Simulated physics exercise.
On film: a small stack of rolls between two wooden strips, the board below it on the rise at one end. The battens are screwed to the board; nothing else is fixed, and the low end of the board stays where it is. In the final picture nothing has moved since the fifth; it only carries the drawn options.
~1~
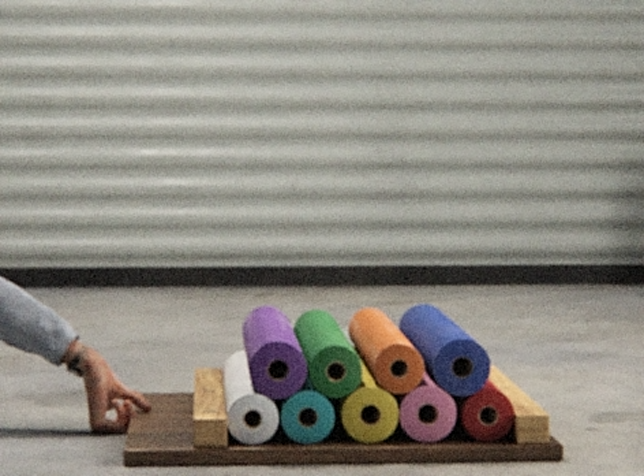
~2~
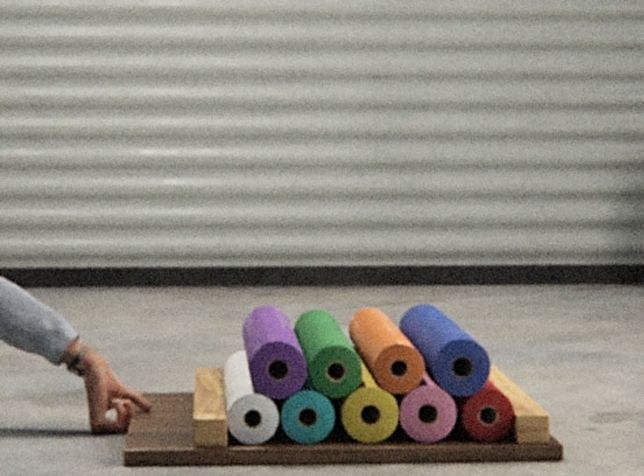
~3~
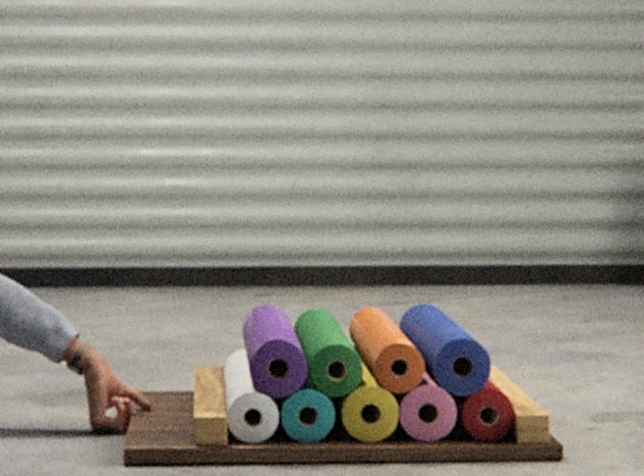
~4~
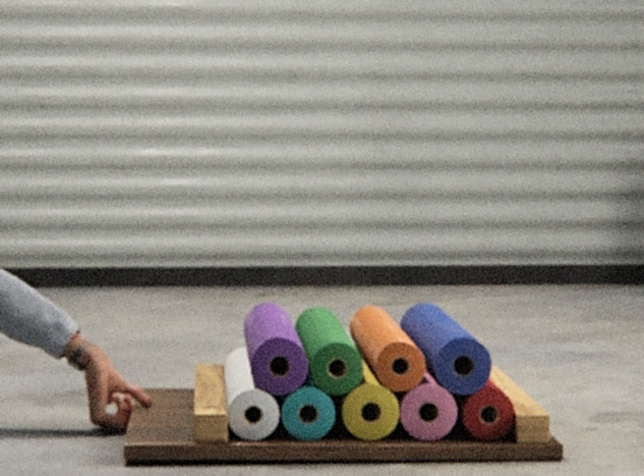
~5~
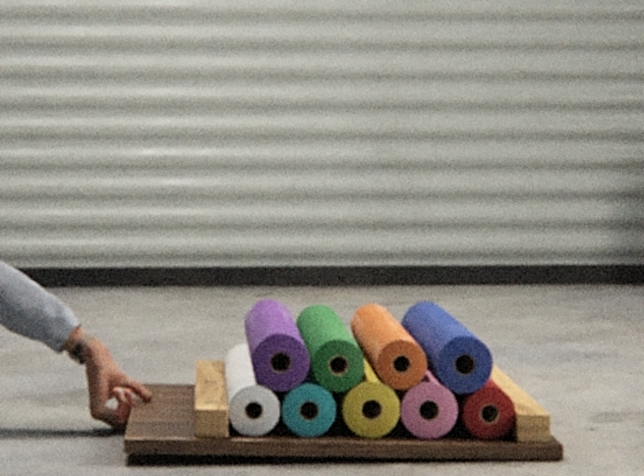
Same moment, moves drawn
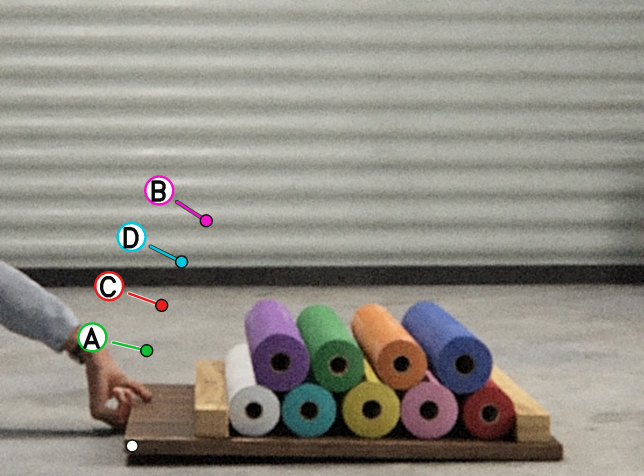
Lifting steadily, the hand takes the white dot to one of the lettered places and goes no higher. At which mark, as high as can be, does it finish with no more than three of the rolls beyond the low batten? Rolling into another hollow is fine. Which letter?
The last mark within the limit is D.
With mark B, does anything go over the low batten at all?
Yes.
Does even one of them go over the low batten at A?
No, at A.
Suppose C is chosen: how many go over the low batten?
With C, none.
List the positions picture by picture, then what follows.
The first picture shows pink roll (428, 414); blue roll (462, 367).
The second picture shows blue roll (462, 367); orange roll (399, 368).
The third picture shows board (333, 410); white roll (253, 417); turquoise roll (308, 416).
The fourth picture shows board (333, 408); white roll (253, 415); turquoise roll (308, 413).
The fifth picture shows board (333, 405); white roll (254, 411); turquoise roll (309, 410).
On the marked copy, A at (146, 350); B at (206, 221); C at (162, 305); D at (182, 262); the white dot at (132, 446).
With D. Early on, board at 16°.
Further on, board at 27°.
At the end, board at 27°, one over the low batten (blue).
As for the rest, A none over the low batten; B four over the low batten (blue, orange, green, purple); C none over the low batten.
